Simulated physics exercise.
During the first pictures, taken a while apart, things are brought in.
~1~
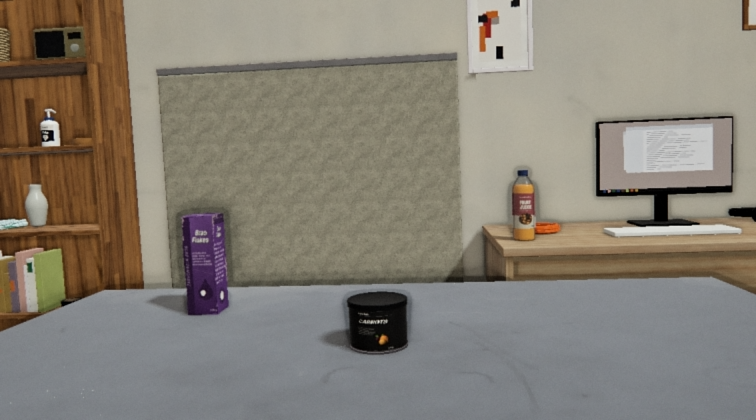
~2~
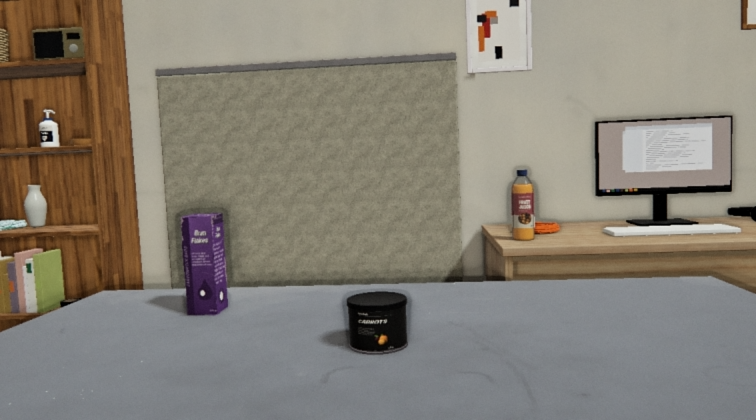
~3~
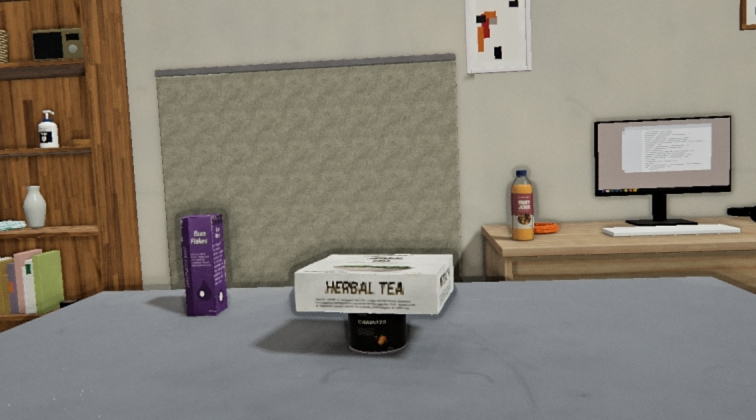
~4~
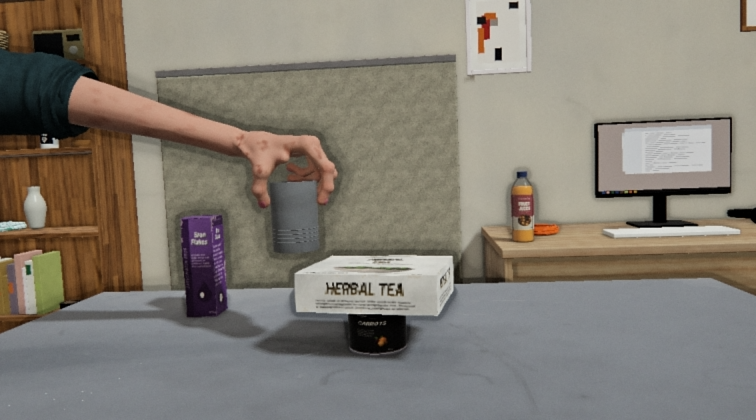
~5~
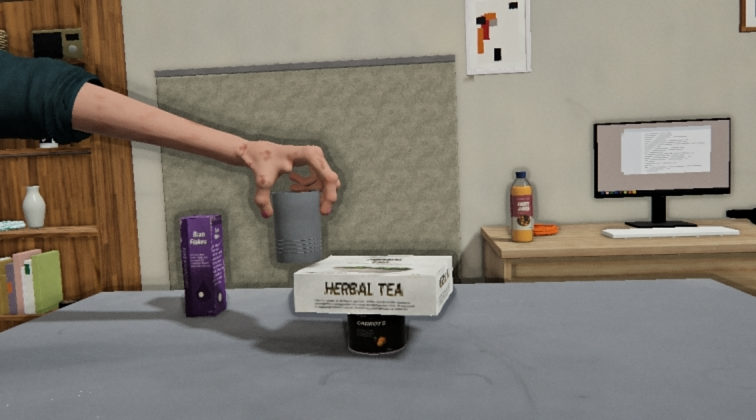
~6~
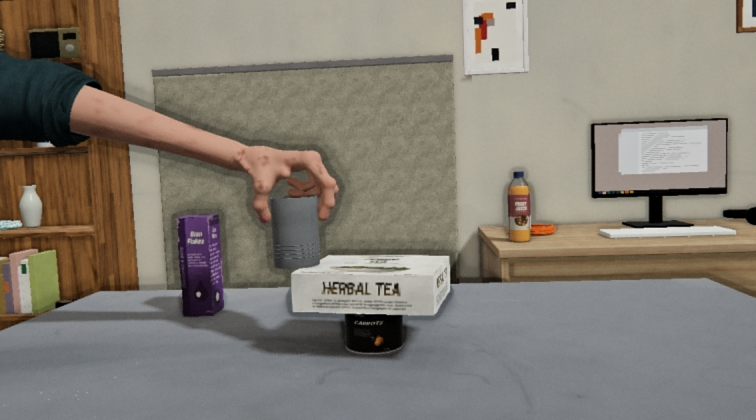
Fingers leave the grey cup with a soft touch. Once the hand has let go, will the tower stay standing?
Something comes down.
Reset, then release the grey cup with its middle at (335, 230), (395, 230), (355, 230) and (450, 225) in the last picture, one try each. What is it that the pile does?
First try: It holds; second try: It holds; third try: It stays up; fourth try: It comes apart.
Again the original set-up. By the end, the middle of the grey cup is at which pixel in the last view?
In the final view it sits at roughly (268, 325).
Then, 0.30 s later than the last frame, grey cup now fallen.
Then, 0.40 s later than the last frame, things are still on the move.
When it is over, fallen, grey cup; the other 3 as before. End places, in pixels of the last picture, grey cup near (268, 325). The pile gives way.
